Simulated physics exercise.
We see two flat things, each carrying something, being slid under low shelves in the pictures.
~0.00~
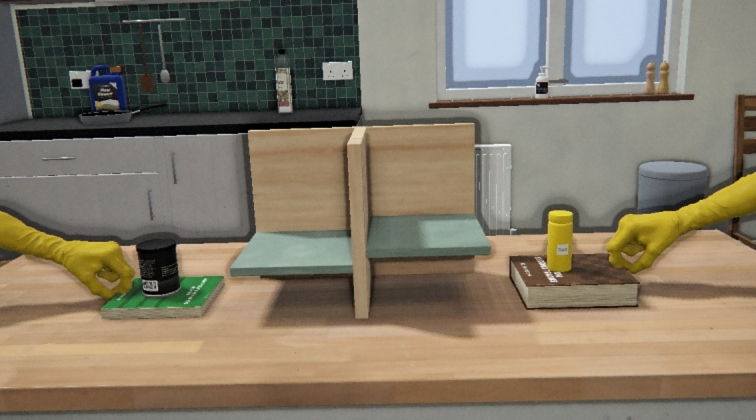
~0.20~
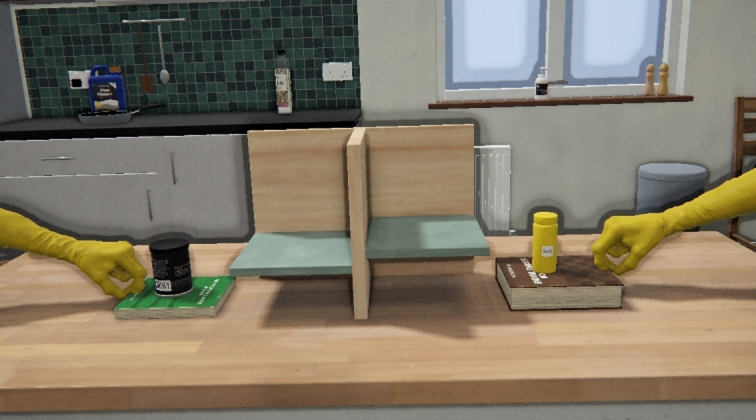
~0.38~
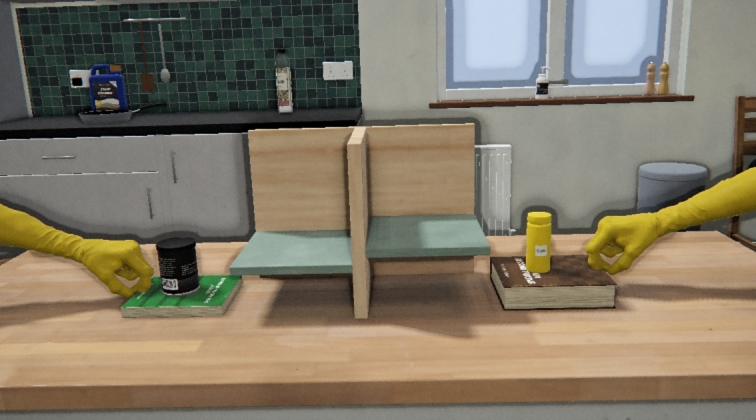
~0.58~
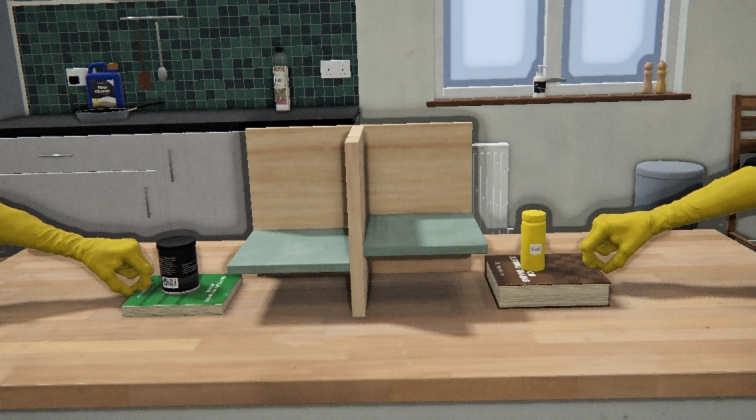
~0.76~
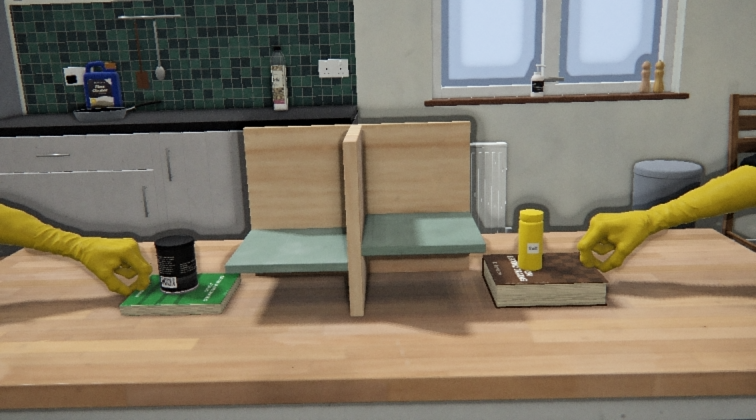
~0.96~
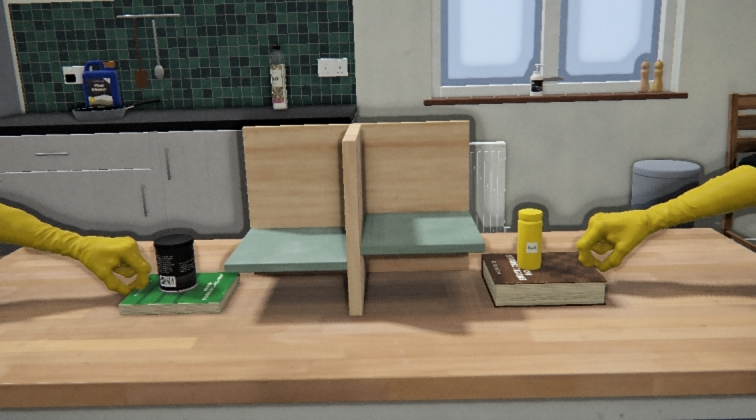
To begin with, two yellow-gloved hands slide books inward across a wooden counter toward a divided wooden stand with low green shelves, a black tin riding on the green book at left and a yellow shaker on the brown one at right. The green book then stays nearly still while the brown one creeps slightly left.
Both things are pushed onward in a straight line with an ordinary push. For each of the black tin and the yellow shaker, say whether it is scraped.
Scraped? Black tin: Yes; yellow shaker: Yes.
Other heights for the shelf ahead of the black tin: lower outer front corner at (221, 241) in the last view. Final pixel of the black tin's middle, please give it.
At rest at (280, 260).
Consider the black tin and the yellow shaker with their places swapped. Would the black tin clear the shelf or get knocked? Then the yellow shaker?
What you'd see is that the black tin is hit by the shelf; as for the yellow shaker, it is hit by the shelf.
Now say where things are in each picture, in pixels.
Hands sliding the things forward; black tin (159, 267); yellow shaker (560, 241); shelf (361, 217), in the first picture.
Hands sliding the things forward; yellow shaker (545, 243); brown book (555, 281), in the second picture.
Hands sliding the things forward; black tin (179, 266); green book (186, 295), in the third picture.
Hands sliding the things forward; yellow shaker (533, 241); shelf (359, 215), in the fourth picture.
Hands sliding the things forward; black tin (177, 264); brown book (541, 279), in the fifth picture.
Hands sliding the things forward; black tin (176, 263); yellow shaker (530, 239); green book (183, 292), in the sixth picture.
After 1.94 s, black tin riding along near (213, 263); yellow shaker turned 26° from its first pose near (488, 239).
After 2.62 s, black tin pushed back on its carrier near (220, 263); yellow shaker on its side near (462, 257).
After 3.32 s, black tin turned 45° from its first pose near (220, 265); yellow shaker on its side near (457, 258).
In the end (3.9 s), the black tin gets scraped off its spot, near (199, 279); the yellow shaker gets scraped off its spot, near (457, 258).
